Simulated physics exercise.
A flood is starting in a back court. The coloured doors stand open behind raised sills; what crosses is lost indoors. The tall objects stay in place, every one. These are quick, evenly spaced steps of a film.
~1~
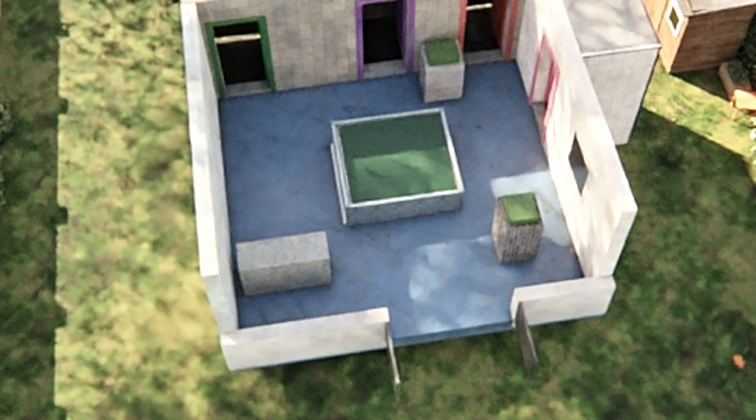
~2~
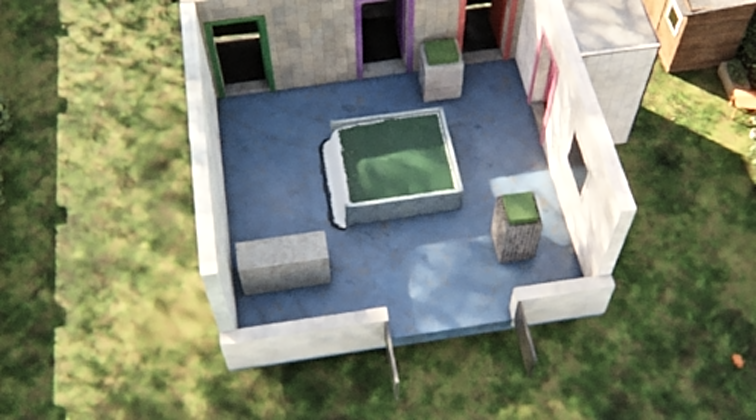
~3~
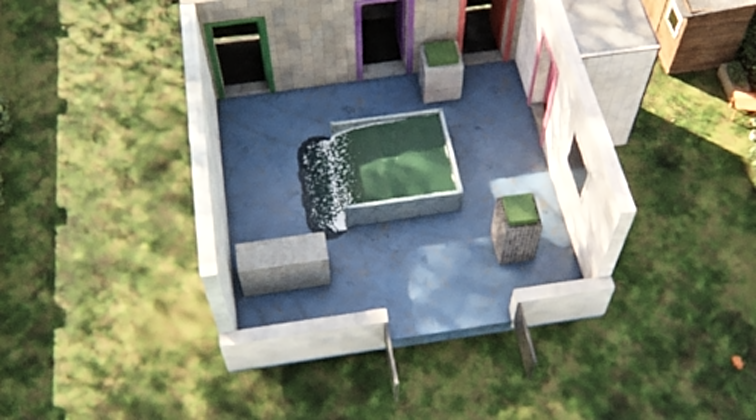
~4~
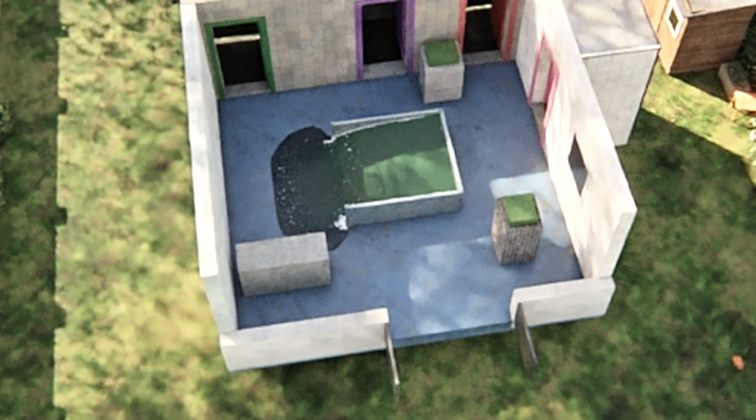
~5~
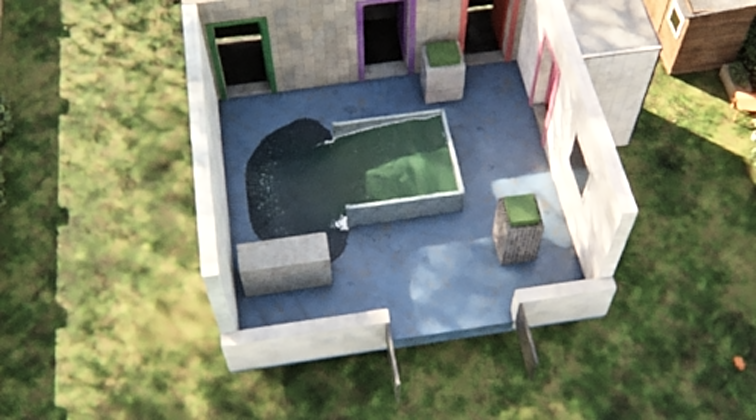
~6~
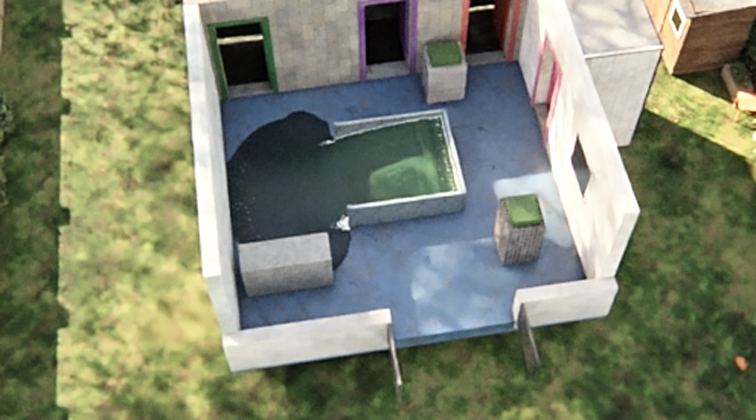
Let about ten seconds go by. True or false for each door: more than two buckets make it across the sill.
Red door: False; purple door: False; pink door: False; green door: True.
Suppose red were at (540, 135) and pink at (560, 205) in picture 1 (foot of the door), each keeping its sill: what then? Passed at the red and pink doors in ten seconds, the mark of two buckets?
Note: Red does not reach the limit, pink does not reach the limit.
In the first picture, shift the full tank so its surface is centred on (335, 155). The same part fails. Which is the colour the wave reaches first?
Answer: The green one.
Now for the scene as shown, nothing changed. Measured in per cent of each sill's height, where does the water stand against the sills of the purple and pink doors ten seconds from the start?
Roughly 50 % and 60 %, respectively.
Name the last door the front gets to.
I'd go with the door marked pink.
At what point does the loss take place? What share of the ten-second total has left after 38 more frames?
Note - share reached: 70 %.
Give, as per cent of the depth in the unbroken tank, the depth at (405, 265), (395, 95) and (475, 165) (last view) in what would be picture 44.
The depth comes out near 6, 8 and 0 per cent.
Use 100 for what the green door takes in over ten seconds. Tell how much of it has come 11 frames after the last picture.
Share at that point: Close to 5 in a hundred.
A moment on, water covers 25 % of the floor; the red door not reached, the purple door not reached, the pink door not reached, the green door not reached.
Next, water covers 30 % of the floor; the red door not reached, the purple door not reached, the pink door not reached, the green door under two buckets in.
Then, water covers 50 % of the floor; the red door not reached, the purple door wet at the sill, nothing in, the pink door not reached, the green door far over two buckets in.
Later, water covers 85 % of the floor; the red door wet at the sill, nothing in, the purple door wet at the sill, nothing in, the pink door wet at the sill, nothing in, the green door far over two buckets in.
In the end, water covers 100 % of the floor; the red door wet at the sill, nothing in, the purple door wet at the sill, nothing in, the pink door wet at the sill, nothing in, the green door far over two buckets in.
